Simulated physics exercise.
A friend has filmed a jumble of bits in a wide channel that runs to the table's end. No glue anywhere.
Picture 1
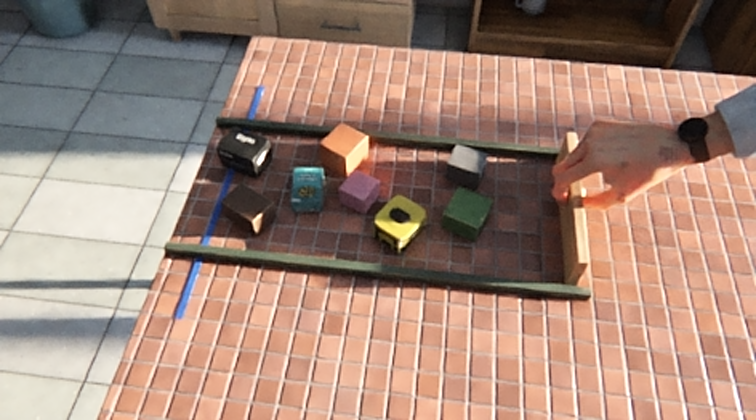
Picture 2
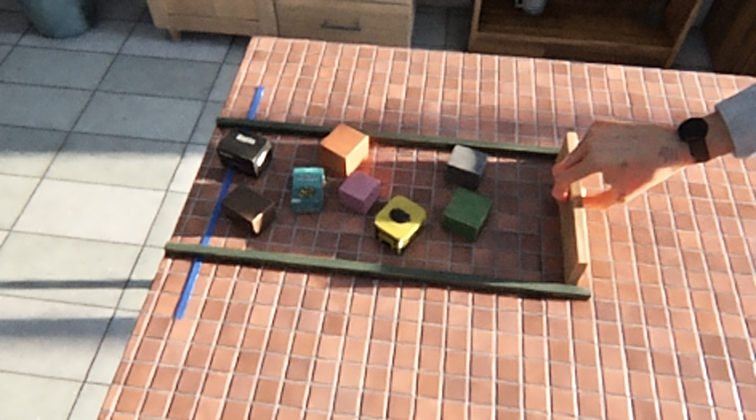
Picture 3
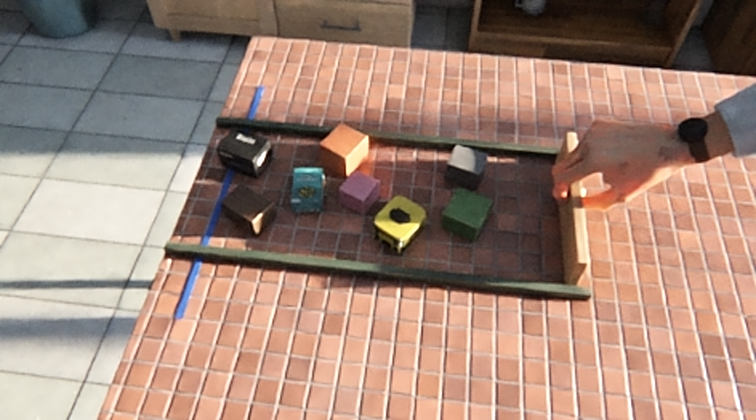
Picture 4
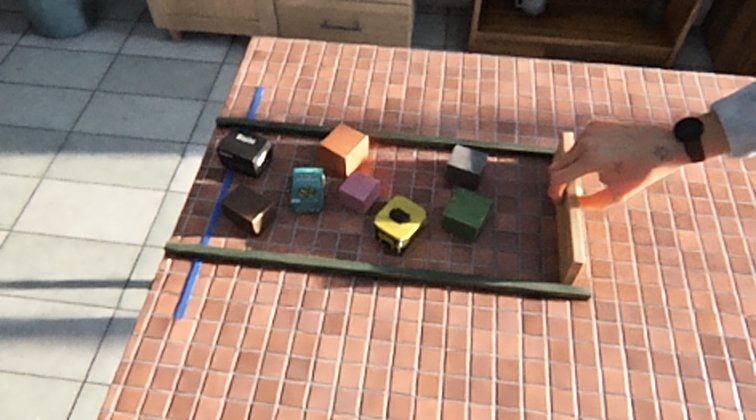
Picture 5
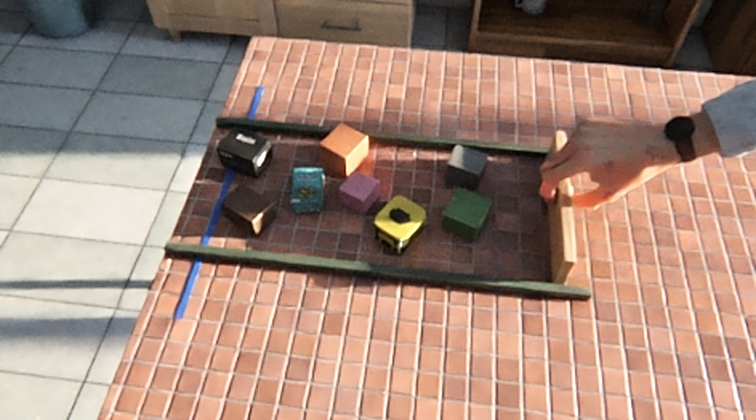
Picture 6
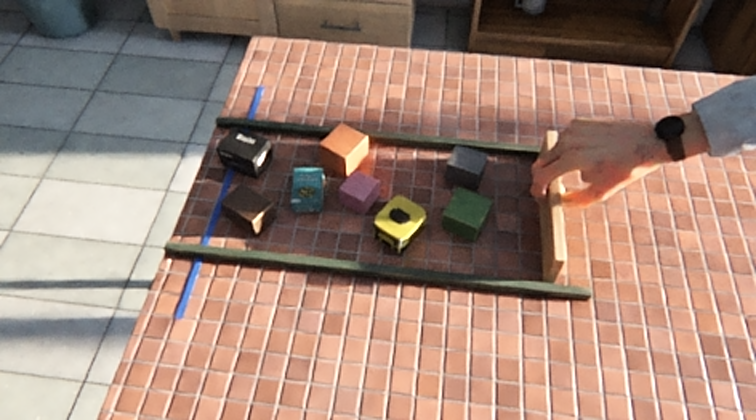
A hand wearing a dark watch rests on an upright wooden board at the right end of a channel on a tiled table, barely moving at first. It then slides the board slightly left between two dark rails, while the scattered coloured blocks, untouched, stay still.
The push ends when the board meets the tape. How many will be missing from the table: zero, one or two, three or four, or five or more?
Outcome: The number that fall off is five or more.
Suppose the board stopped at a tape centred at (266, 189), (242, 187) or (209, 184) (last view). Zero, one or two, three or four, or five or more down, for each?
Taking them in turn, either one or two; 3 or 4; 5 or more.
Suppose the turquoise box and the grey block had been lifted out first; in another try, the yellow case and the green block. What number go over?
3 in the first case, 3 in the second.
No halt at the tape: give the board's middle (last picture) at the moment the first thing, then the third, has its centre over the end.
About (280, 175), then (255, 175).
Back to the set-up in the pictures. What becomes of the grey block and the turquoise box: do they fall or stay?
The grey block survives, the turquoise box is lost.
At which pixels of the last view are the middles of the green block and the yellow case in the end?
First (202, 191), then (185, 225).
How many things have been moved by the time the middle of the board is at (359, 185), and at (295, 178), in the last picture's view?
6 and 8.
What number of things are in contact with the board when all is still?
The number is 3.
Early on, none off yet; black box at rest near (245, 153); brown block at rest near (249, 210); turquoise box at rest near (308, 190).
Finally, the number that fall off is five or more; lost, pink block, orange block, turquoise box, brown block and black box.
